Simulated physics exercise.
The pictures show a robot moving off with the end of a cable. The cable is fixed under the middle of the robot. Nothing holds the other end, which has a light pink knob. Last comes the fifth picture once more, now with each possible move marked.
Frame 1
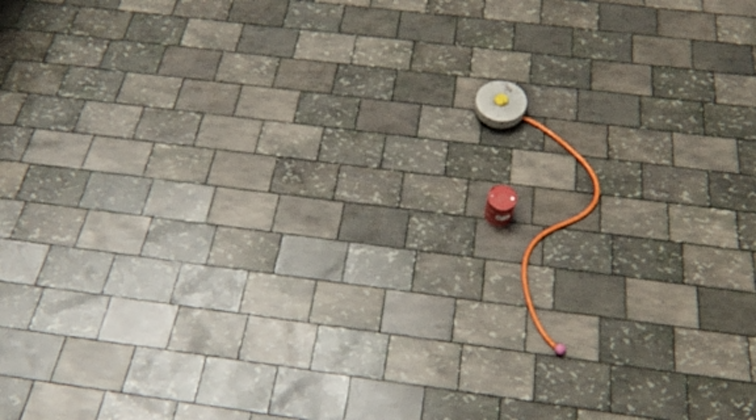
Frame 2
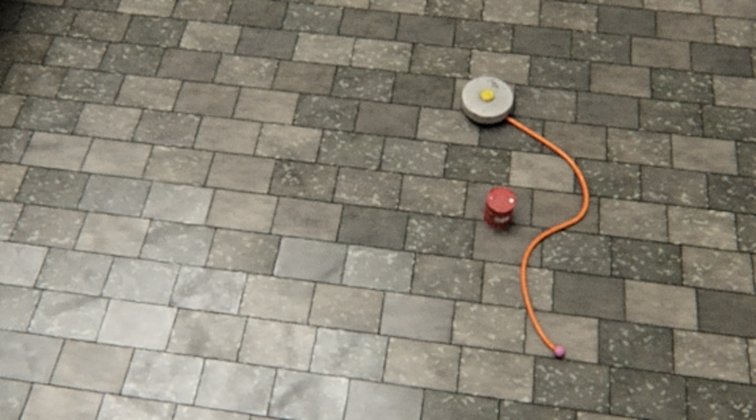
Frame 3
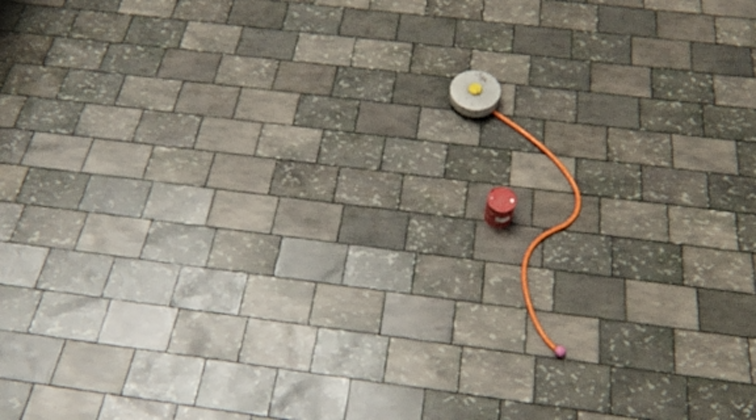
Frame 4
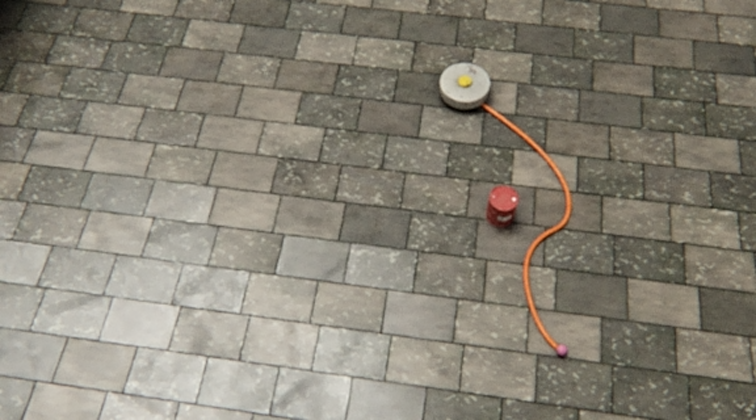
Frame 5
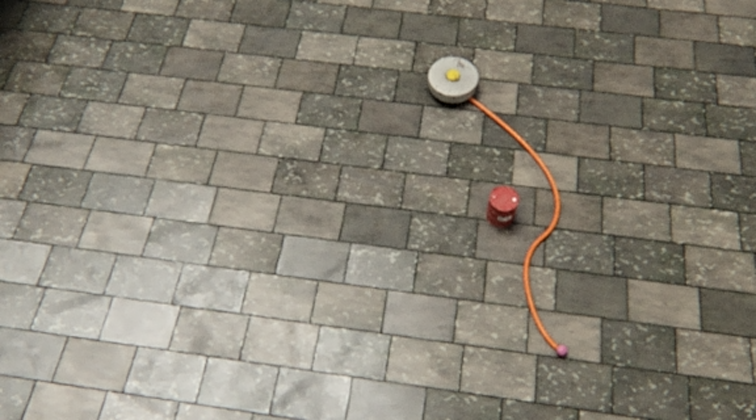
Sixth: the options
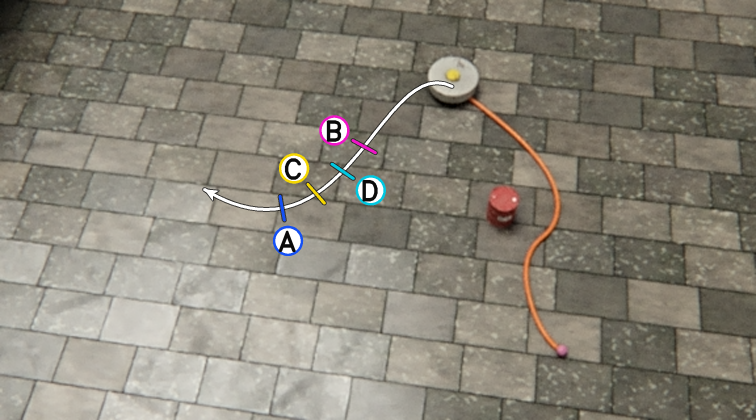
A round, pale grey robot with a yellow spot on top slid slowly up and to the left across grey paving, drawing an orange cable straighter while its pink-knobbed end and a red keg stayed put.
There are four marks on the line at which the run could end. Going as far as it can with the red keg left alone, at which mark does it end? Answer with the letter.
Stop at D.
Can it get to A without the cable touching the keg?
No.
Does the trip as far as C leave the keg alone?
For that mark, no.
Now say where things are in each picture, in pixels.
The first frame shows robot (500, 106); free end (560, 349); red keg (500, 206).
The second frame shows robot (487, 101); red keg (499, 208).
The third frame shows robot (475, 95); red keg (500, 208).
The fourth frame shows robot (464, 87); red keg (502, 207).
The fifth frame shows robot (453, 81); red keg (502, 207); free end (562, 351).
On the copy, A at (282, 208); B at (364, 147); C at (316, 194); D at (343, 171); the route from (452, 87) via (347, 167) to (204, 189).
On D. First, robot (404, 94), middle of the cable (530, 193), free end (561, 350).
Then, robot (372, 131), middle of the cable (524, 194), free end (561, 350).
Finally, robot (342, 166), middle of the cable (511, 196), free end (561, 350); nothing has been touched.
By contrast, A brings the cable against the keg; B is safe but short; C brings the cable against the keg.
